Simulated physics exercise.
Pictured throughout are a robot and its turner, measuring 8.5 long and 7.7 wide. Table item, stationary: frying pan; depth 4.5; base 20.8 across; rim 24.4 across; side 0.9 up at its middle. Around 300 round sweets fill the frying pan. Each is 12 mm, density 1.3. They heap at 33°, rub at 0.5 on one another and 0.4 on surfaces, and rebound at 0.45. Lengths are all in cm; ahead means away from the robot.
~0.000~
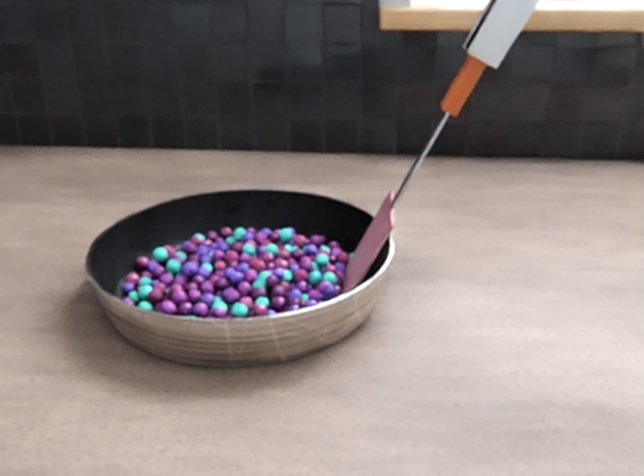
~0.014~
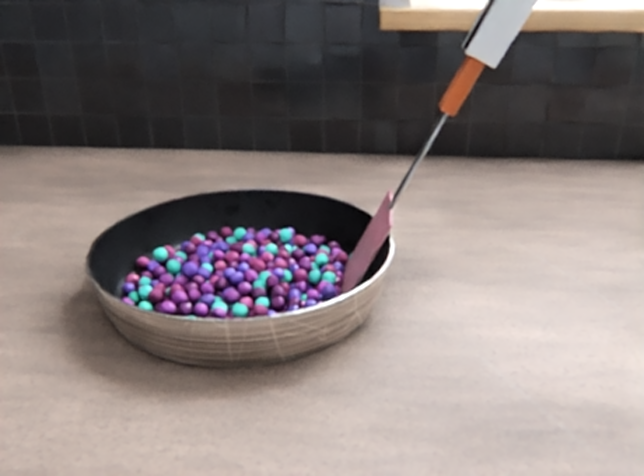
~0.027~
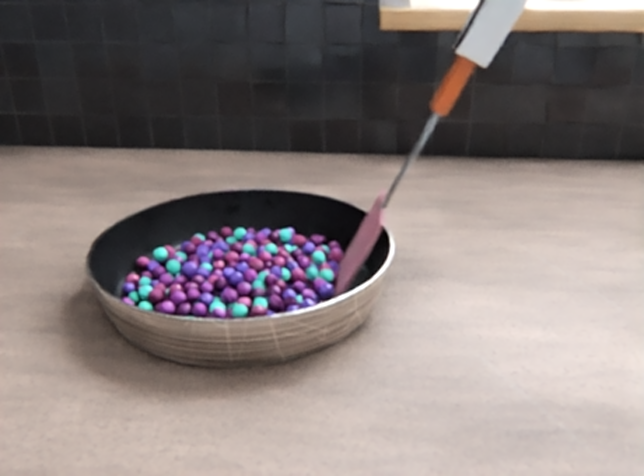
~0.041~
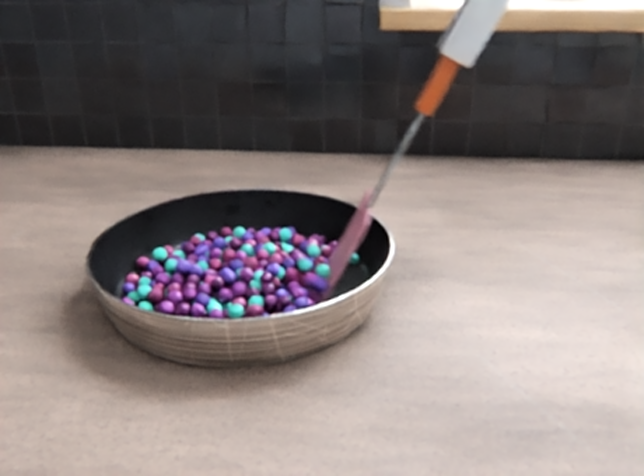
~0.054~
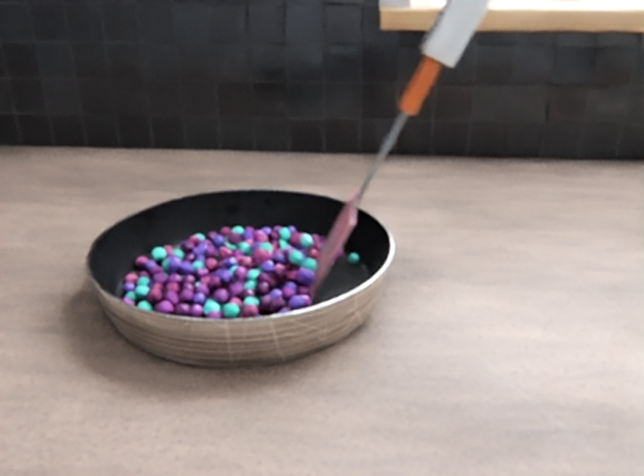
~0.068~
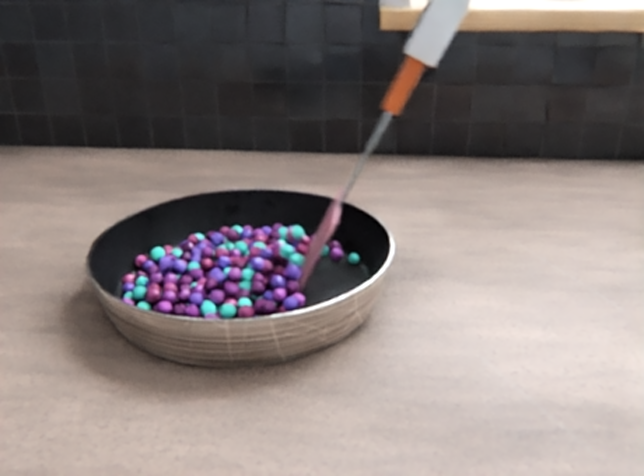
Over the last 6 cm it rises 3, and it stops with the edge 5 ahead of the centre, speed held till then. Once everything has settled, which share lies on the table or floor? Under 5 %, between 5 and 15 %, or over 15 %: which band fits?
The band that fits is under 5 %.
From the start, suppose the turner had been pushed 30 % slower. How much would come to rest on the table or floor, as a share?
It would be roughly 0 percent.
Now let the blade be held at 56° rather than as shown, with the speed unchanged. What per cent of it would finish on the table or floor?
Result, estimated: 5 %.
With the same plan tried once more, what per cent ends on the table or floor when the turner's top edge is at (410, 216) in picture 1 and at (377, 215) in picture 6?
It works out to about 0 %, more or less.
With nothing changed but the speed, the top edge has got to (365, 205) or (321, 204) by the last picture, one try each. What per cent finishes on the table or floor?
Around 0 per cent, then around 10 per cent.
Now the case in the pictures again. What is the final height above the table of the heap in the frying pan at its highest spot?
Height at the end: Around 5.0 cm.
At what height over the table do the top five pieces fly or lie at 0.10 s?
Somewhere near 5 cm, I'd say.
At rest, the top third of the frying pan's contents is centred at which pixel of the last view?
Roughly (152, 267).
By 0.10 s, sloping 64°, highest piece 5 above the table; 302 in the frying pan.
By 0.13 s, sloping 64°, highest piece 6 above the table; 302 in the frying pan.
By 0.35 s, sloping 64°, highest piece 5 above the table; 293 in the frying pan, 6 on the table or floor, 3 on the blade or in flight.
By 1.40 s, sloping 64°, highest piece 5 above the table; 293 in the frying pan, 9 on the table or floor.
Final count, 293 in the frying pan, 9 on the table or floor. That is 3 % on the table or floor.
